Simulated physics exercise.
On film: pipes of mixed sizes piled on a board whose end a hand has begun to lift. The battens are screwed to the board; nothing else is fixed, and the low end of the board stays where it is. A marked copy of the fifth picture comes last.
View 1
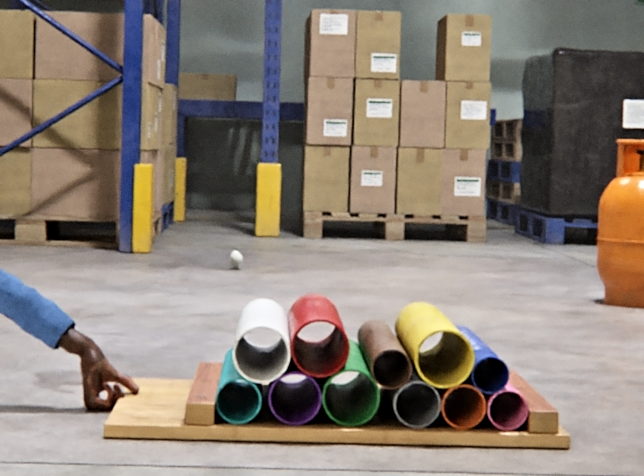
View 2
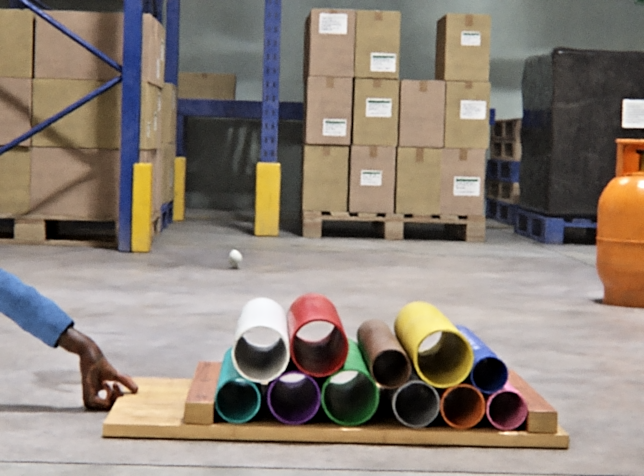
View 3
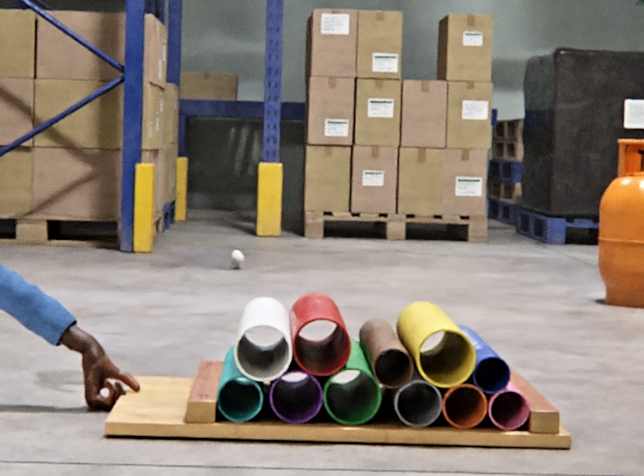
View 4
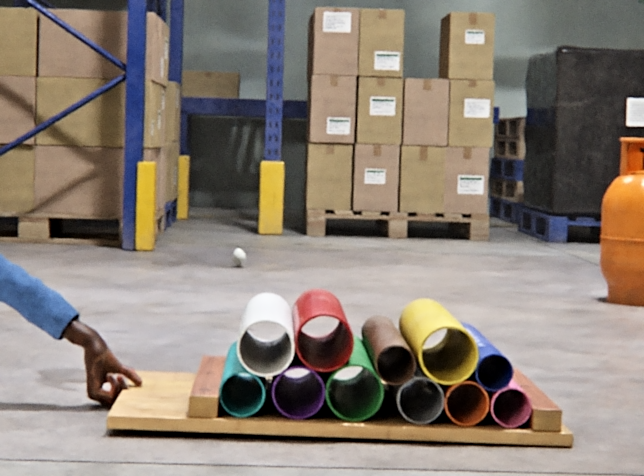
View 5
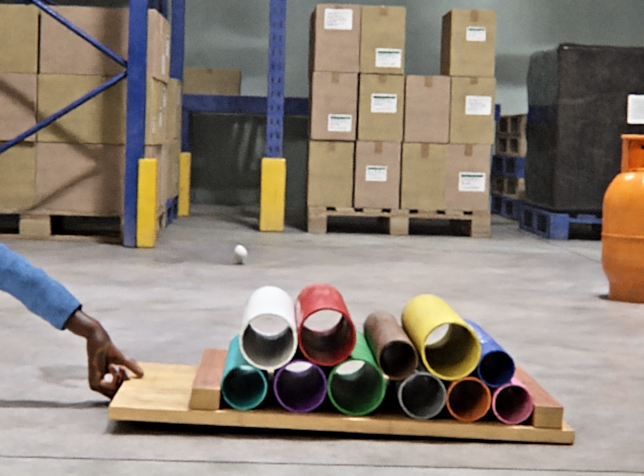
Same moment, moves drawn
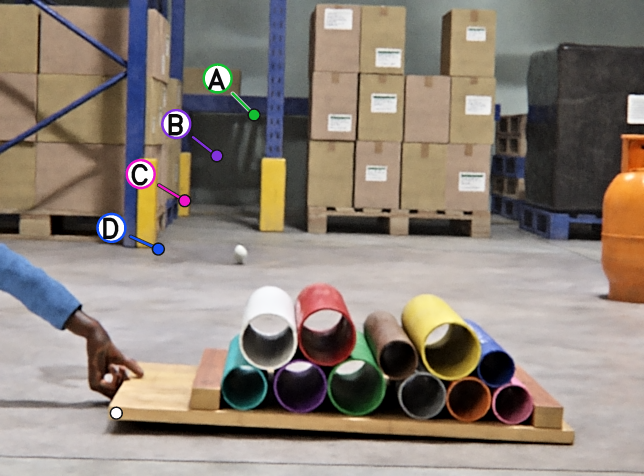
A stack of colourful pipes, with white, red, brown and yellow ones resting above turquoise, purple, green, grey, orange, blue and pink ones, lies between wooden battens on a board. Seen from the front at low height, a warehouse floor stretches back to boxes, blue racking and an orange cylinder at right. A blue-sleeved hand at left slightly raises the board's end, the pipes tilting with it, while the view shifts very slightly.
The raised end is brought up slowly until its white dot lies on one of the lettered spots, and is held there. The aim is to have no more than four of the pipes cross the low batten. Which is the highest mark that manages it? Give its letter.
Raise it to C.
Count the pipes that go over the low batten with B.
The count is five.
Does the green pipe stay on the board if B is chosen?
The green pipe: Yes.
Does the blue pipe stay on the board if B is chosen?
No, with B.
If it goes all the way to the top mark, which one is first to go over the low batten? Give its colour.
It is the blue one.
On the copy, A at (254, 115); B at (217, 156); C at (185, 201); D at (159, 249); the white dot at (116, 413).
On C. First, board at 19°.
Then, board at 30°.
Finally, board at 30°, four over the low batten (brown, red, blue, yellow).
By contrast, A five over the low batten; B five over the low batten; D two over the low batten (blue, yellow).
